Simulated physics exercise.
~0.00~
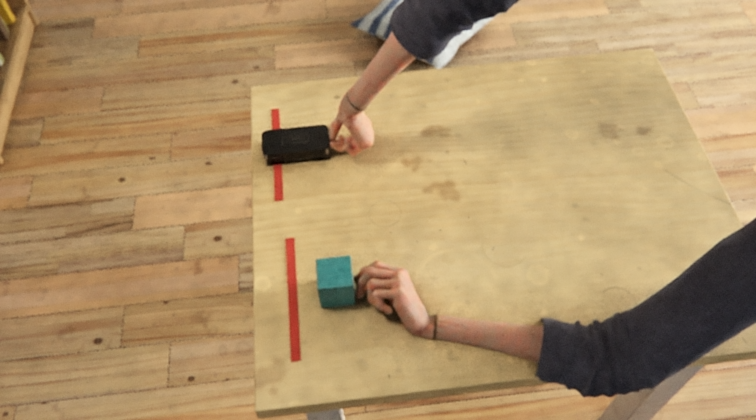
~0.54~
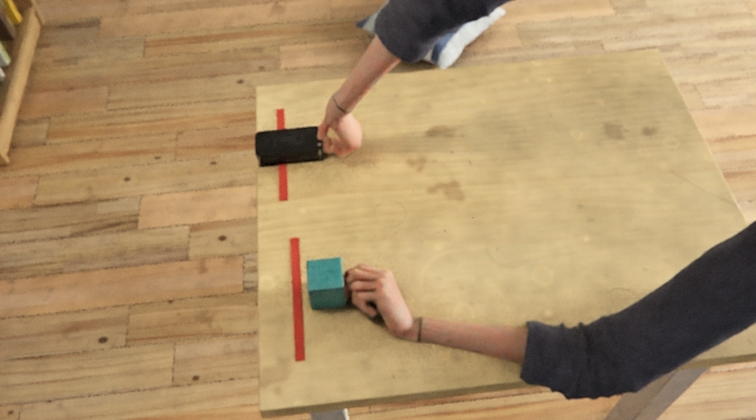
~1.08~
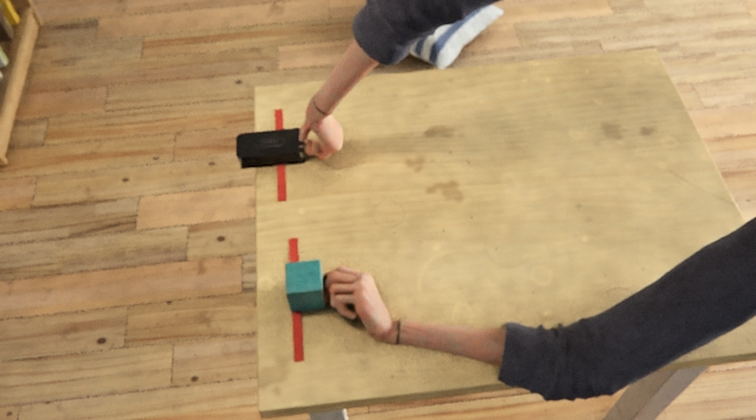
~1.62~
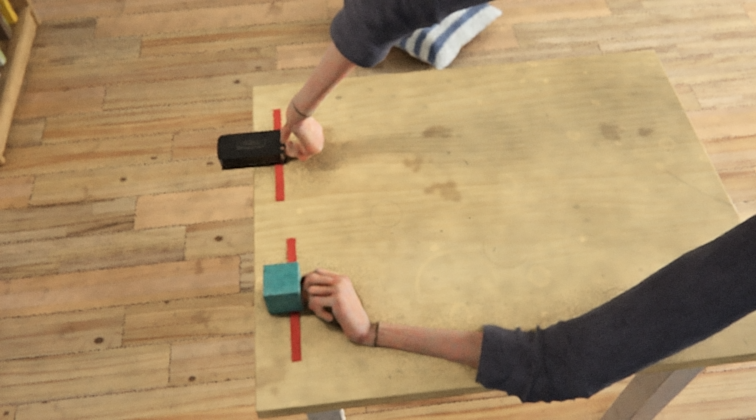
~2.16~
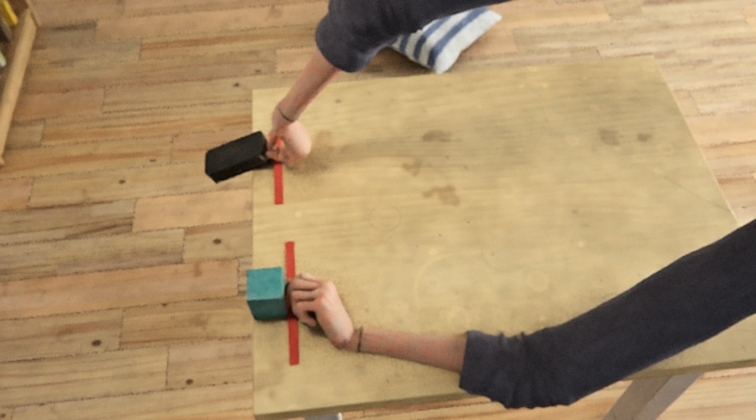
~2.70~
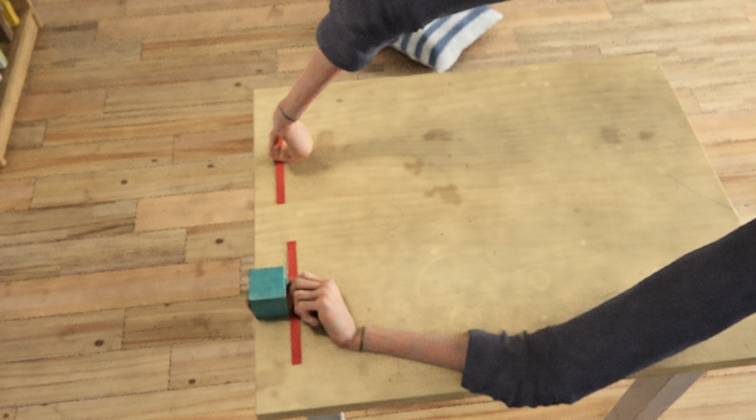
A black case tips off the table as two hands push it and a turquoise block left.
